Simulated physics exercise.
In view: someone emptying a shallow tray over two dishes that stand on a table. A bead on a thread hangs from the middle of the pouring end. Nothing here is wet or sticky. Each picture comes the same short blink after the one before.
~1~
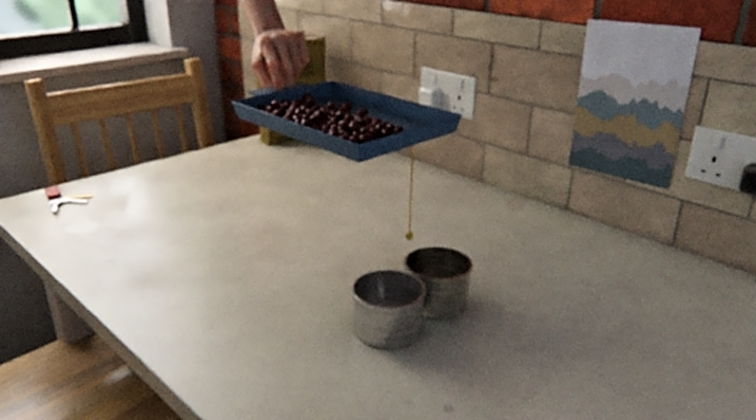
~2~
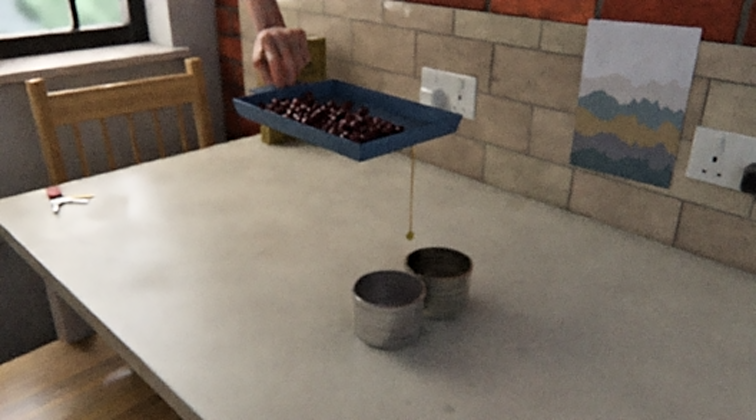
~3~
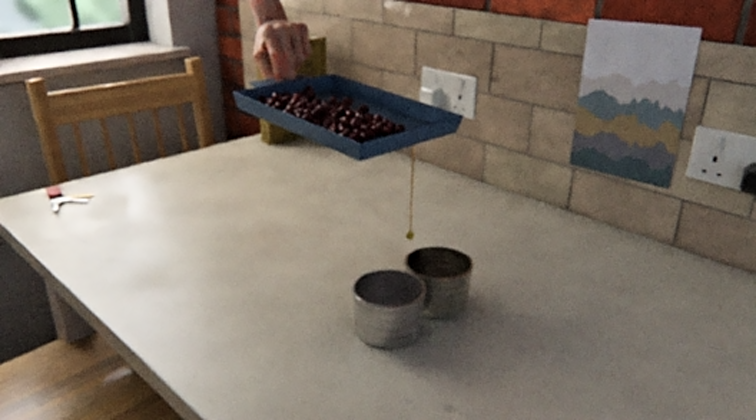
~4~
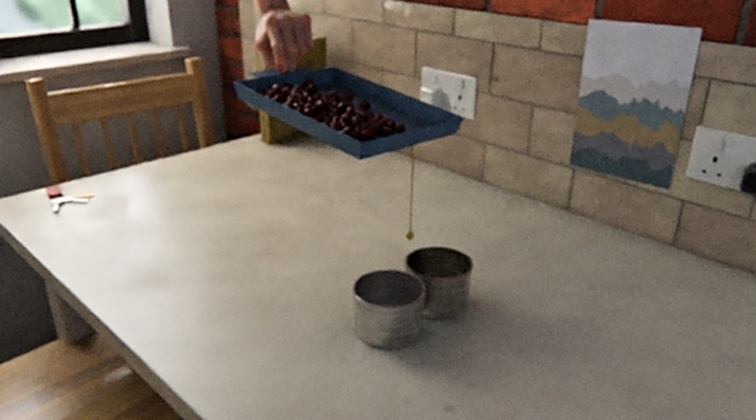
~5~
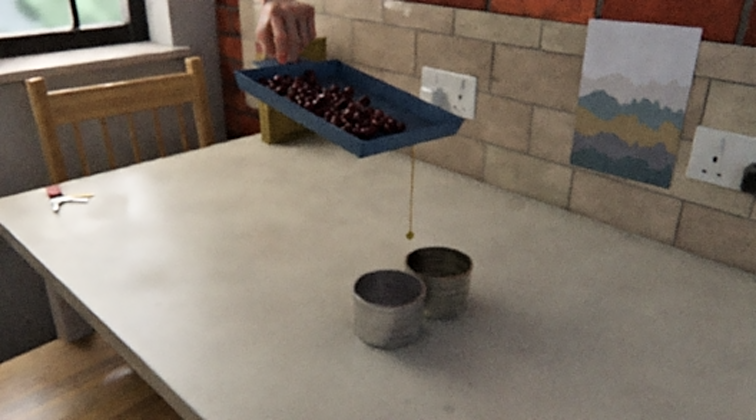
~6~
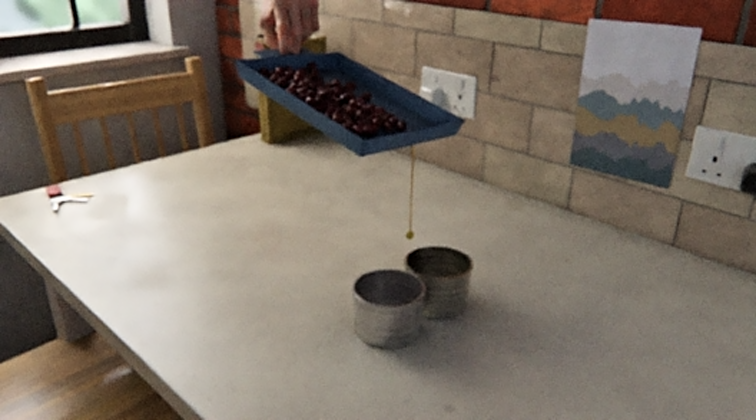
A hand at the upper left slowly raises the far end of a shallow blue tray of dark red dried cherries, tilting it gradually toward its right end, while the camera stays still. The view looks down across a pale table in a brick-walled room, with a wooden chair and window at left. Two grey metal dishes stand below a yellowish bead hanging on a thread, near a mountain print and sockets.
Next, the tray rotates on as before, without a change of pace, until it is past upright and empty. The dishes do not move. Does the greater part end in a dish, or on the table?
Caught overall: Under half.
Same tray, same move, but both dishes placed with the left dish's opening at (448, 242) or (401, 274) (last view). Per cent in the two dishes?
In turn 50 and 30 in a hundred.
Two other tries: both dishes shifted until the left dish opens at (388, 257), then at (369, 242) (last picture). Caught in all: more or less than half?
First less than half, then not half.
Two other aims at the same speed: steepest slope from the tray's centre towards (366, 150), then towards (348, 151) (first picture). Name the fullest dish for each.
At the first place the left-hand dish, at the second the dish on the left.
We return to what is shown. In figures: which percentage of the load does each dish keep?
For the left dish some 0 %, for the right dish some 20 %.
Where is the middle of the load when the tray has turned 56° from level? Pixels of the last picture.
Roughly at (412, 105).
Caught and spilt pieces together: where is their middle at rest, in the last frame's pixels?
Close to (481, 282).
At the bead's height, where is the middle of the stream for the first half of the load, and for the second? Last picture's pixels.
Early half (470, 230), late half (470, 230).
Shortly afterwards, tray tipped steeply; all but a few on the tray; only a few in the air.
Next, tray tipped right over; the bulk on the tray; only a few in the right dish; a little outside both; near a quarter in the air.
Some moments later, tray tipped past a quarter turn; near a quarter in the right dish; the bulk outside both.
In the end, tray tipped past a quarter turn; none at all in the left dish; near a quarter in the right dish; the bulk outside both.
